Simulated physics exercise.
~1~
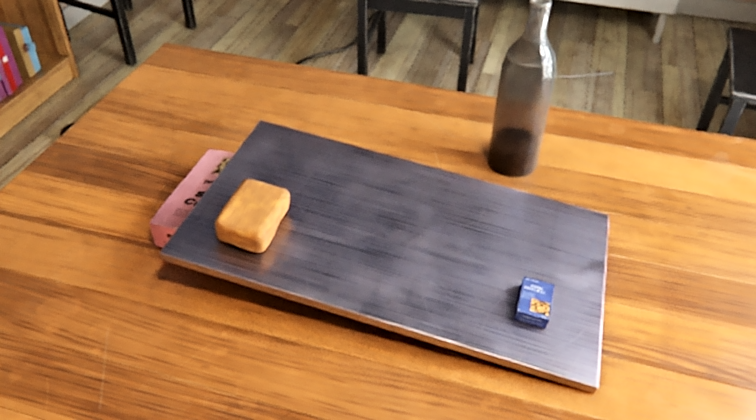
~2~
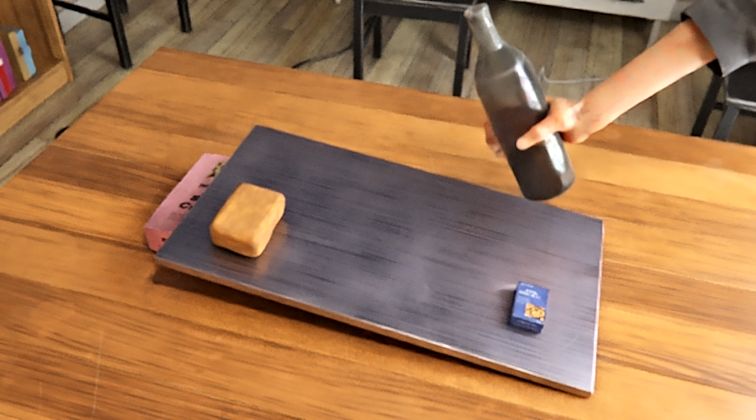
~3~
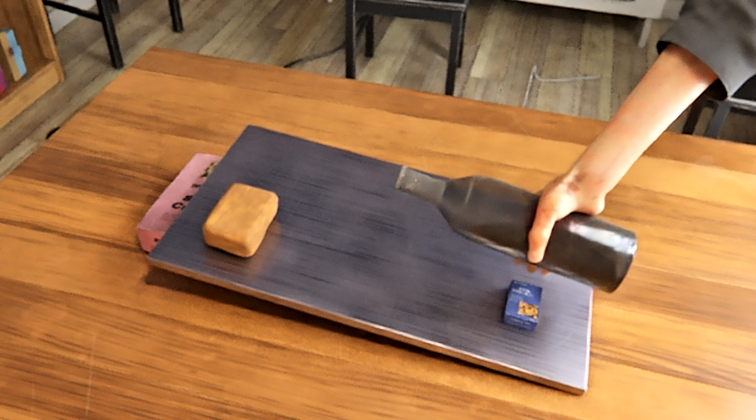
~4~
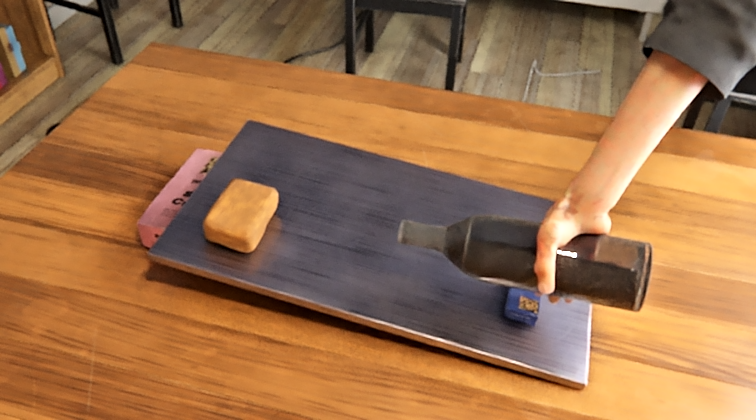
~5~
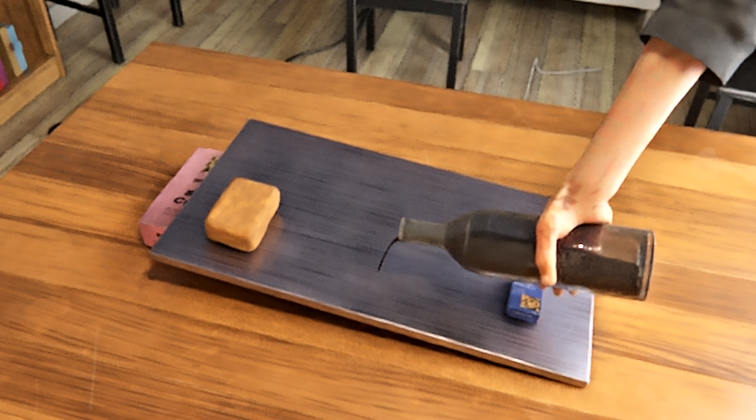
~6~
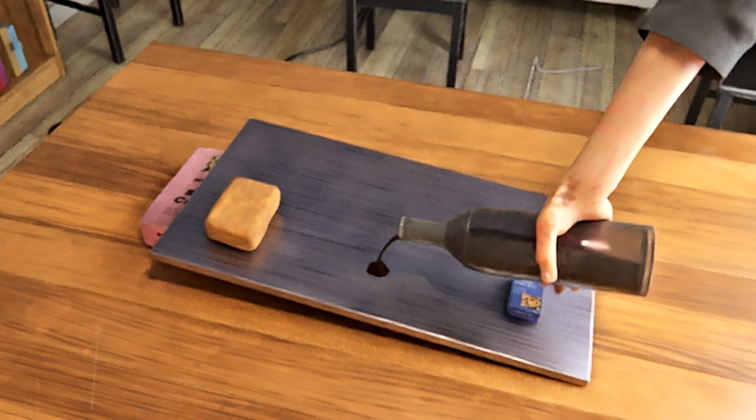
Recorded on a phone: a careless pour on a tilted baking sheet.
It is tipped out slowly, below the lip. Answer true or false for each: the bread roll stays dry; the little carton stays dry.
Bread roll: True; little carton: False.
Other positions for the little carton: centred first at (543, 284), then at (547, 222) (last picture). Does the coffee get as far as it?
For the first place it is touched by the spill; for the second it is missed by the spill.
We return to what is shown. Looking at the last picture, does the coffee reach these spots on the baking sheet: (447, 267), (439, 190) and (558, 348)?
First one got to; second one left alone; third one got to.
Soon after, it runs down to the right; the bread roll is dry; the little carton is dry.
Later, it runs down to the right and off the end; the bread roll is dry; the little carton is wet.
In the end, it runs down to the right and off the end; the bread roll is dry; the little carton is wet.
